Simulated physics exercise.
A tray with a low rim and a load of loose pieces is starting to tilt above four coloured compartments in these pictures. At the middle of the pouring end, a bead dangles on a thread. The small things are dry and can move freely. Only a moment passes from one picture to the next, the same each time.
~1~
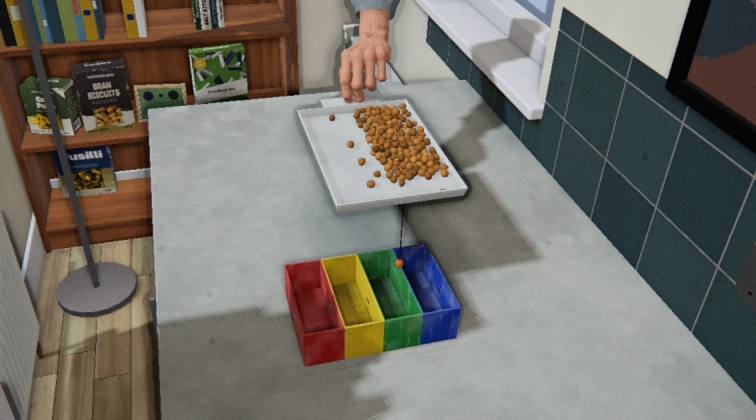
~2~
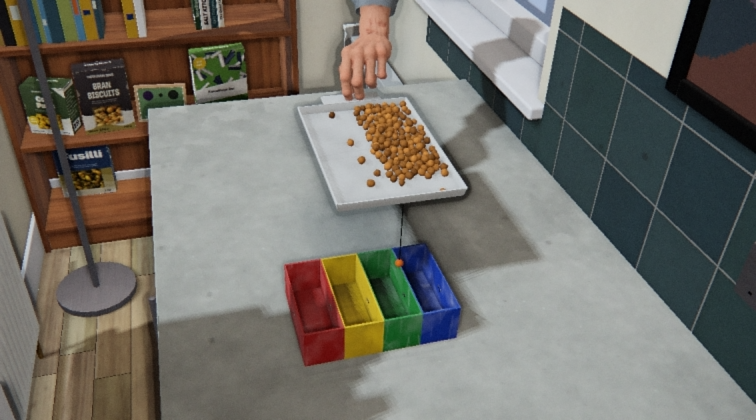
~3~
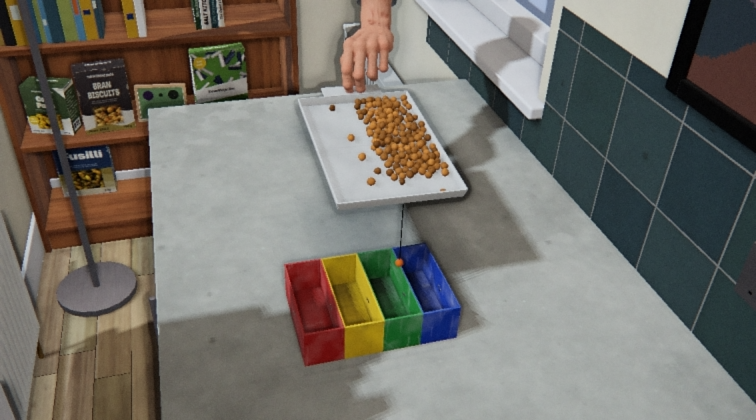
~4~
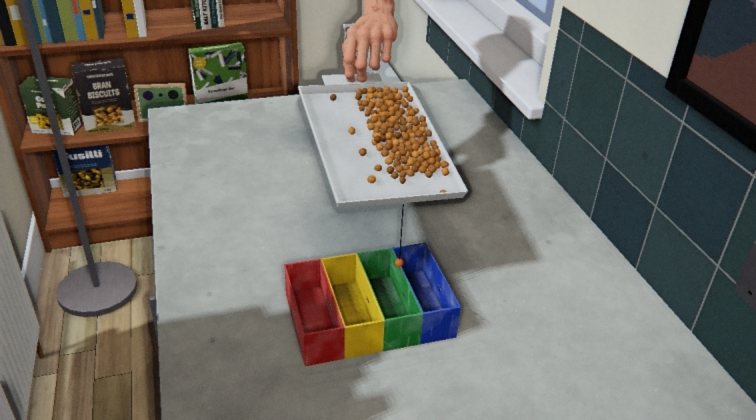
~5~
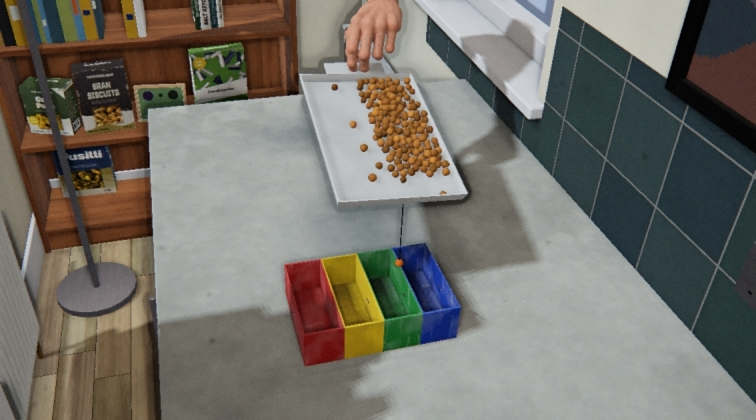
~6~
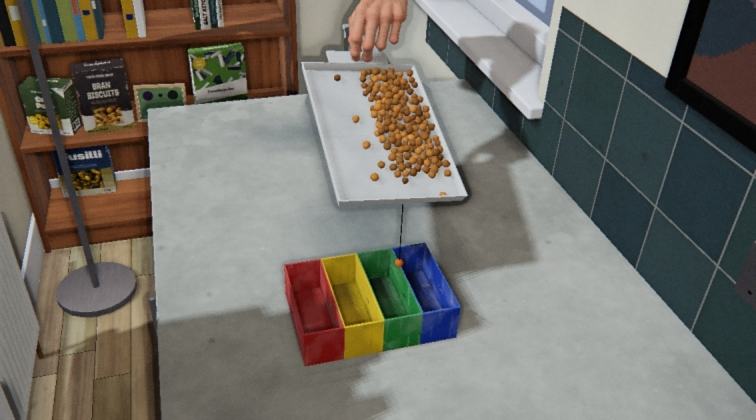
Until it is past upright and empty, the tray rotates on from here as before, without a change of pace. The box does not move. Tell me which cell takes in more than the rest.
I would say the blue cell.
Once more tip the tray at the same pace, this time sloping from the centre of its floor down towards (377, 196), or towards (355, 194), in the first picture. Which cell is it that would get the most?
First try: That yellow cell; second try: The yellow one.
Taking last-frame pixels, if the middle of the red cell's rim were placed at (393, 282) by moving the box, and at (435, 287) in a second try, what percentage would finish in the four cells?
Roughly 100 % and then 90 %.
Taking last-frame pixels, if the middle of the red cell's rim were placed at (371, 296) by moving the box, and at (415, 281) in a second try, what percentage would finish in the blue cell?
Close to 30 in a hundred, then close to 0 in a hundred.
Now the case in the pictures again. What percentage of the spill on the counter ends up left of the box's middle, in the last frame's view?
Estimate: About 0 percent.
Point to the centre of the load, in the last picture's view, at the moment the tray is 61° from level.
Look about (436, 161) in the last picture.
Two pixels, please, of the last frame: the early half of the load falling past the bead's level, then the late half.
Close to (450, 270), then close to (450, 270).
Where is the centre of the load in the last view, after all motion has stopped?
I'd place the middle at about (452, 313).
Soon, tray tipped steeply; most on the tray; a stray few in the blue cell; a small part falling or outside the box.
A while on, tray tipped right over; about a quarter on the tray; about a quarter in the blue cell; a stray few in the green cell; about half falling or outside the box.
Towards the end, tray tipped past a quarter turn; about a third in the blue cell; a small part in the green cell; about half falling or outside the box.
Finally, tray tipped past a quarter turn; about a third in the blue cell; a small part in the green cell; none in the red cell; none in the yellow cell; about half outside the box.
